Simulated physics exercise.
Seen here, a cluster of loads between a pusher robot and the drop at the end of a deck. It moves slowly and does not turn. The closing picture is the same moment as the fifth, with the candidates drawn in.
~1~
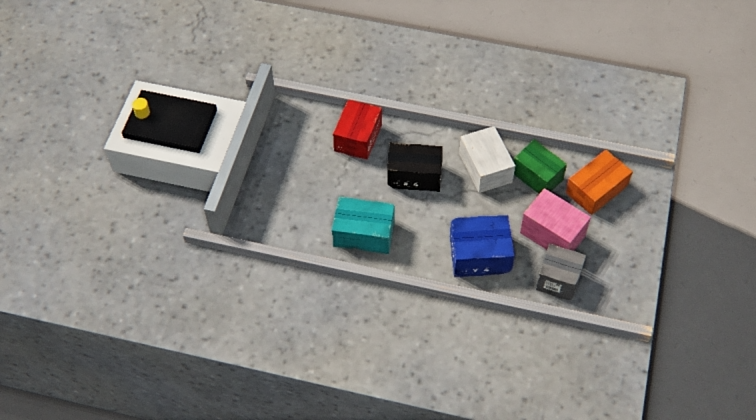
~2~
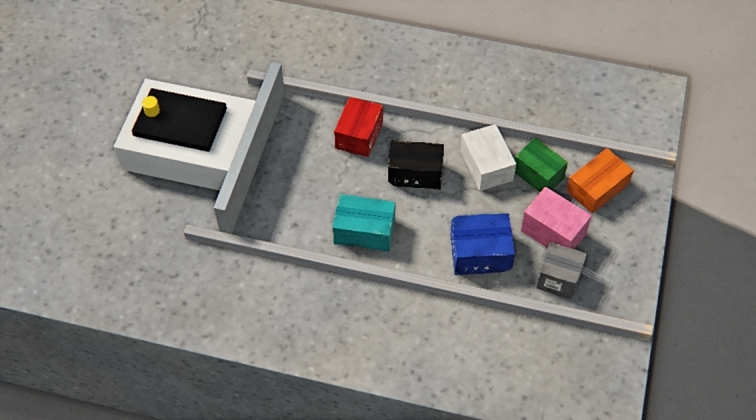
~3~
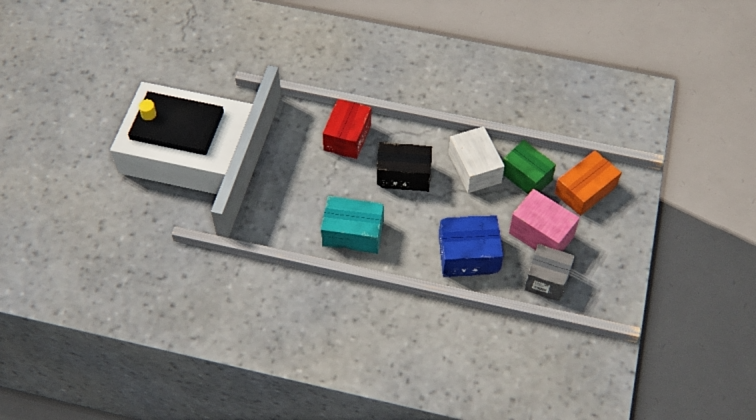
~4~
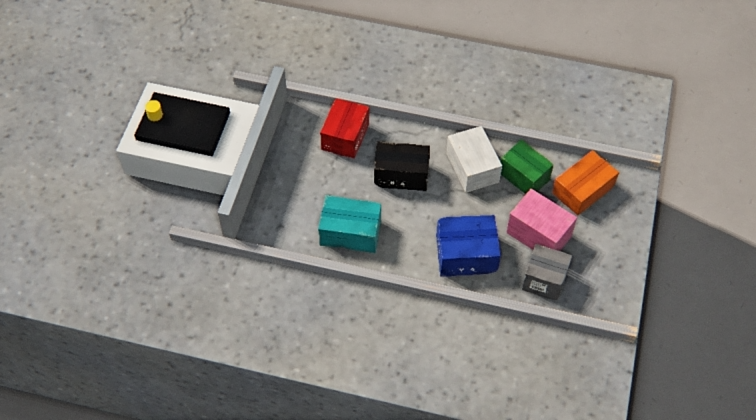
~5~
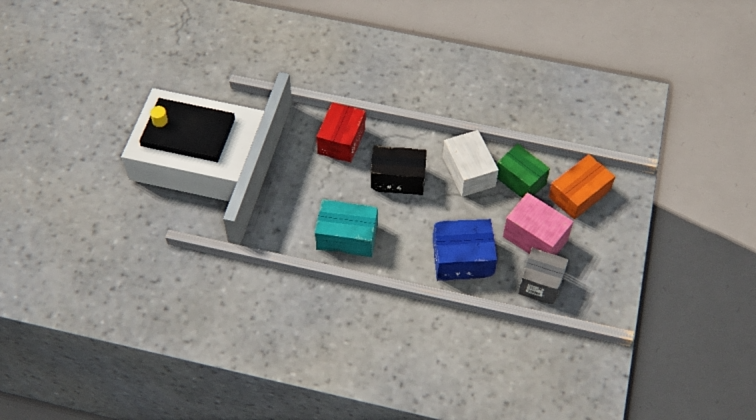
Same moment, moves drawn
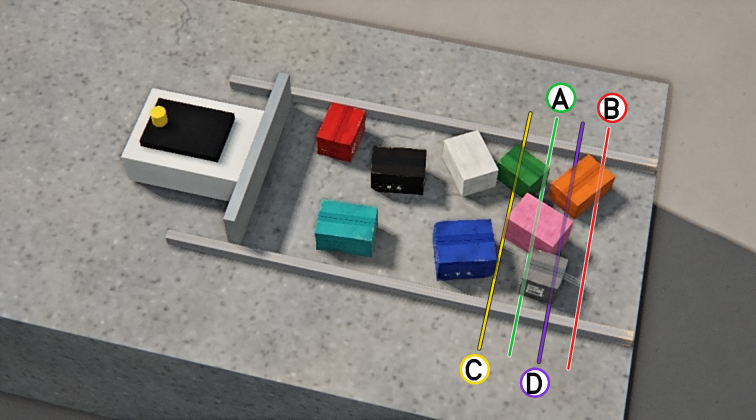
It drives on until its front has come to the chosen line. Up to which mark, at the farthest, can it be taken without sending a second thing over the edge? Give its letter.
It should halt at C.
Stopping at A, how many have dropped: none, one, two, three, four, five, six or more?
In all, two.
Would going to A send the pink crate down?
No.
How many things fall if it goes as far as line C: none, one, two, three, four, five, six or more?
In all, none.
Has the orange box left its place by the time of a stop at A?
Yes.
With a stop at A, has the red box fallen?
No.
On the marked copy, A at (535, 229); B at (590, 241); C at (507, 223); D at (562, 235).
Taking C. A third of the way, robot (281, 148); red box (385, 141); turquoise box (366, 233).
Two thirds of the way, robot (369, 166); orange box (593, 187); grey parcel (560, 280).
When it is over, robot (438, 181); orange box (653, 198); grey parcel (633, 296); none fallen.
As for the rest, A drops two; B drops six; D drops four.
